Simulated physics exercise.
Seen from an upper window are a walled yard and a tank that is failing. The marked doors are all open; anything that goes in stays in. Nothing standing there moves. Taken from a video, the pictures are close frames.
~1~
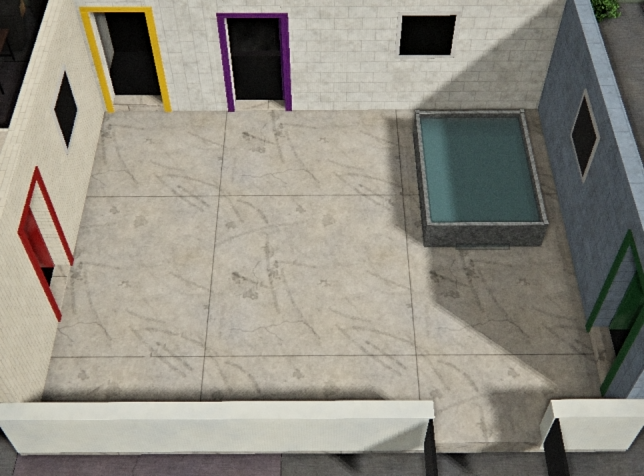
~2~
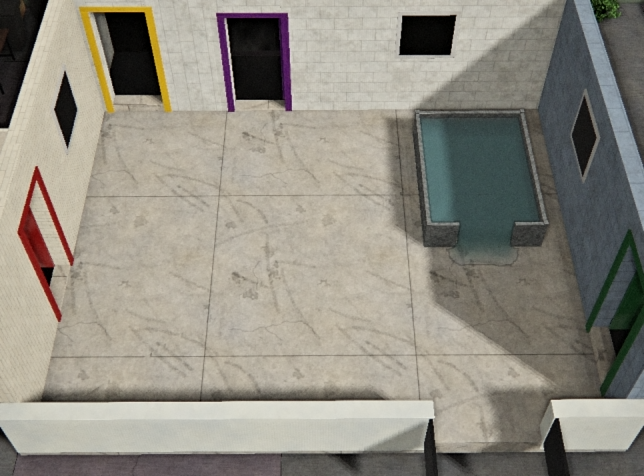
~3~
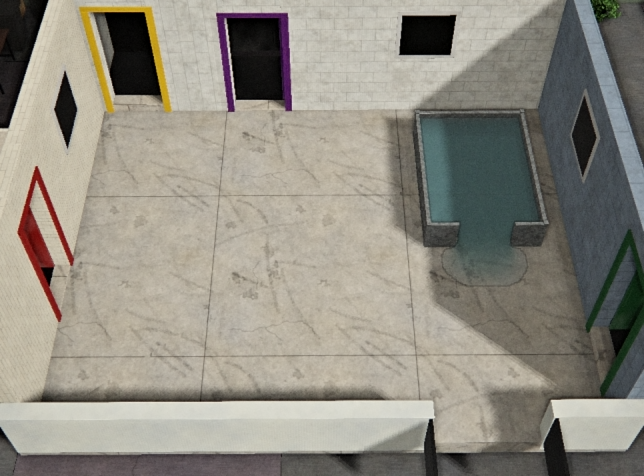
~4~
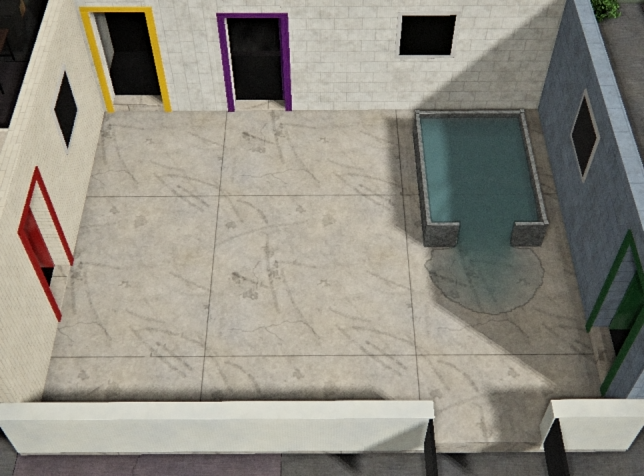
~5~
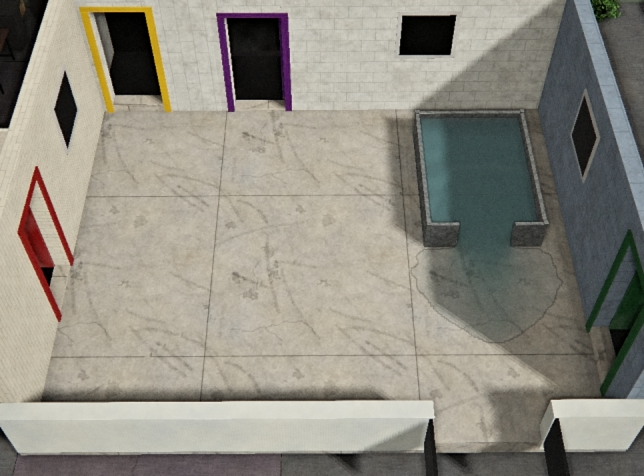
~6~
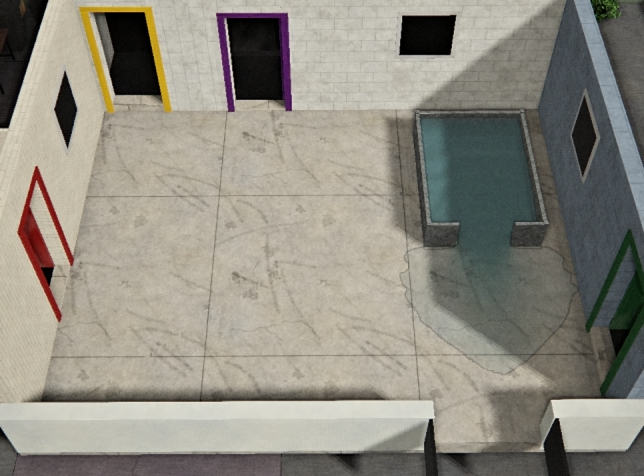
A tank in a walled yard opens at its front, and water spreads across the floor.
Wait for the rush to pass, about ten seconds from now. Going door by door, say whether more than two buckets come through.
In order: The red door does not exceed two buckets. The green door does not exceed two buckets. The purple door does not exceed two buckets. The yellow door does not exceed two buckets.
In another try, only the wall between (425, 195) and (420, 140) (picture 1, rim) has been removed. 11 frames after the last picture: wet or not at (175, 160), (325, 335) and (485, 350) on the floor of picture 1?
Point by point: Swamped, untouched and untouched.
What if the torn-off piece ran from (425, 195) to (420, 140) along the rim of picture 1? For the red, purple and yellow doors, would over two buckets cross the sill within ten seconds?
Going through them, the red one clears the cutoff, the purple one clears the cutoff, the yellow one falls below the cutoff.
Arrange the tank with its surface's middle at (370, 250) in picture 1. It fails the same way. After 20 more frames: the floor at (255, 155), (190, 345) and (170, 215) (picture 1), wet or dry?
Going through them in that order: Still bare, waterlogged and still bare.
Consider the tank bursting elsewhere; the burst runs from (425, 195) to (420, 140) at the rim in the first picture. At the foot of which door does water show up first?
Answer: The purple-painted one.
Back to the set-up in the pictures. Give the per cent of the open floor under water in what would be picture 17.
Roughly 20 percent.
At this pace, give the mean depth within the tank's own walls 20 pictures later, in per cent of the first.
Near 54 in a hundred.
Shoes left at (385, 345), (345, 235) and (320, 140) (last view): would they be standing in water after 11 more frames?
Result, in the order given: Wetted / not wetted / not wetted.
A moment on, water covers 20 % of the floor; the red door not reached, the green door wet at the sill, nothing in, the purple door not reached, the yellow door not reached.
Next, water covers 20 % of the floor; the red door not reached, the green door wet at the sill, nothing in, the purple door not reached, the yellow door not reached.
Then, water covers 25 % of the floor; the red door not reached, the green door wet at the sill, nothing in, the purple door not reached, the yellow door not reached.
Later, water covers 40 % of the floor; the red door not reached, the green door wet at the sill, nothing in, the purple door not reached, the yellow door not reached.
In the end, water covers 55 % of the floor; the red door wet at the sill, nothing in, the green door wet at the sill, nothing in, the purple door not reached, the yellow door not reached.
